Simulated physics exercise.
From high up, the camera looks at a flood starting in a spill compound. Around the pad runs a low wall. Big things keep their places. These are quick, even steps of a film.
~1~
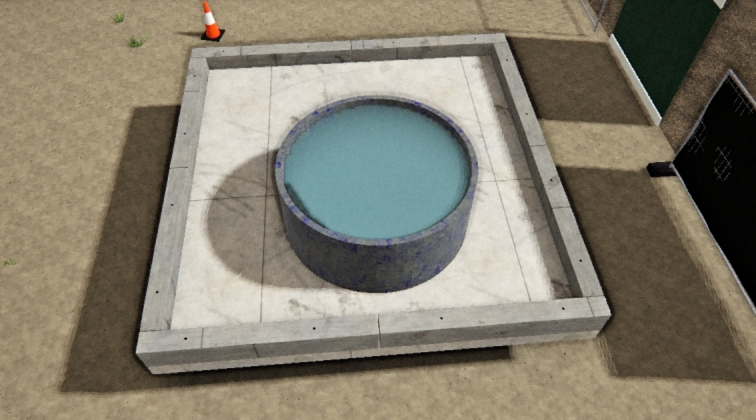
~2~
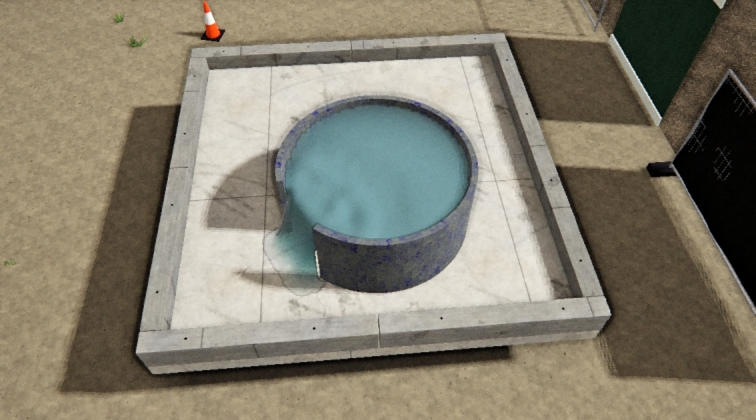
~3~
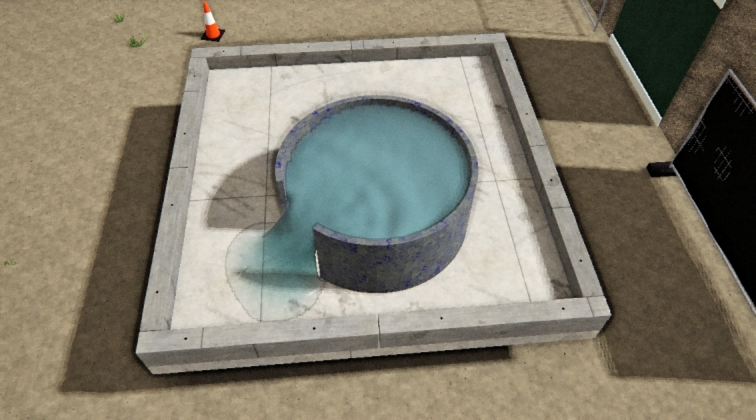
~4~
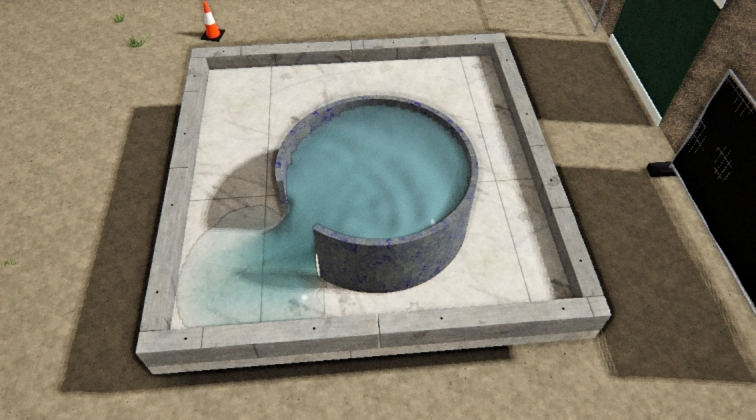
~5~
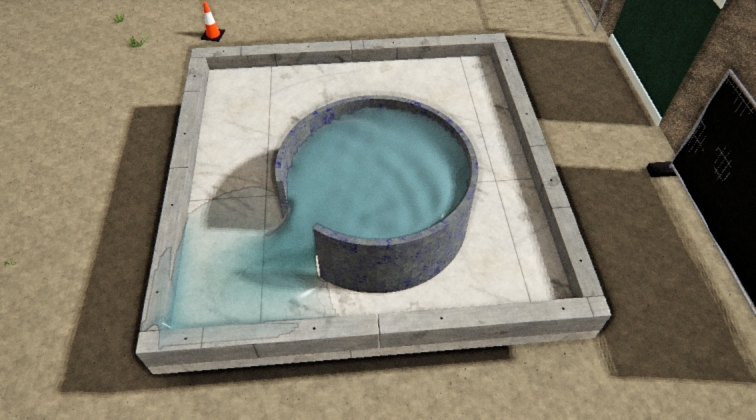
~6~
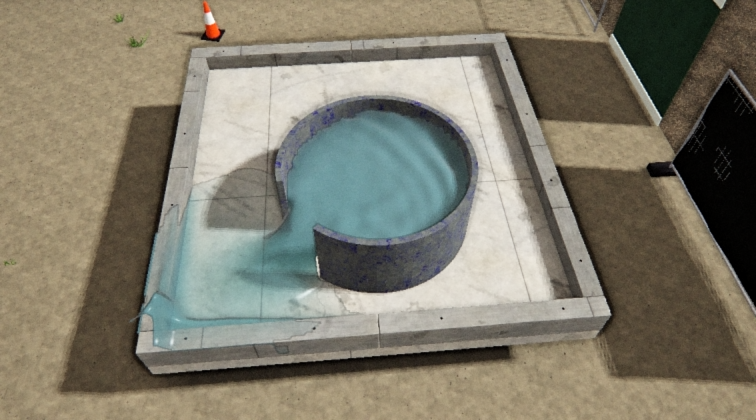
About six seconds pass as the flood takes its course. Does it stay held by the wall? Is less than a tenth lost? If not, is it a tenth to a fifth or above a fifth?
So the spill past the wall comes out large, beyond a fifth.
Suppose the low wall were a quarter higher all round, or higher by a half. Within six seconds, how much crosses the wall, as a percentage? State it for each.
Roughly 16 per cent, then roughly 10 per cent.
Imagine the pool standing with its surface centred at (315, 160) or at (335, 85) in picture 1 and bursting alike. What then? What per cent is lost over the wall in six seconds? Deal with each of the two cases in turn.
~ 32% and 22%, about.
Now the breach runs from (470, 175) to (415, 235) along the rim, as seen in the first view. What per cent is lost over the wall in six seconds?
Near 36 in a hundred.
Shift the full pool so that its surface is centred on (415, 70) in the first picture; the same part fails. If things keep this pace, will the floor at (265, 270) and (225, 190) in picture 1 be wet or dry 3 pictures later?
Results, in sequence: Inundated; inundated.
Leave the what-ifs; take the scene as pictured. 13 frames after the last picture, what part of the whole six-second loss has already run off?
About 70 per cent.
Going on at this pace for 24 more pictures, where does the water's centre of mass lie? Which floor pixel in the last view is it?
At roughly (329, 202).
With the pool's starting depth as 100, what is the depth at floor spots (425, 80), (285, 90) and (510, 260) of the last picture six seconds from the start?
Estimate: 8, 16, 4 %.
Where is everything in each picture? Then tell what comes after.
The first picture shows the round pool at (377, 167) is whole and still.
In the second picture, the front is at (311, 289), out from the gap at (300, 237).
In the third picture, the front is at (263, 312), out from the gap at (301, 240).
In the fourth picture, the front is at (195, 327), out from the gap at (301, 241).
In the fifth picture, water pours out at (301, 241) and has run to a hidden place.
In the sixth picture, the front is at a hidden place, out from the gap at (301, 240).
A moment on, water covers 20 % of the floor; the low wall has let 2 % over.
Next, water covers 25 % of the floor; the low wall has let 5 % over.
Then, water covers 50 % of the floor; the low wall has let 18 % over.
Later, water covers 70 % of the floor; the low wall has let 23 % over.
In the end, water covers 80 % of the floor; the low wall has let 25 % over.
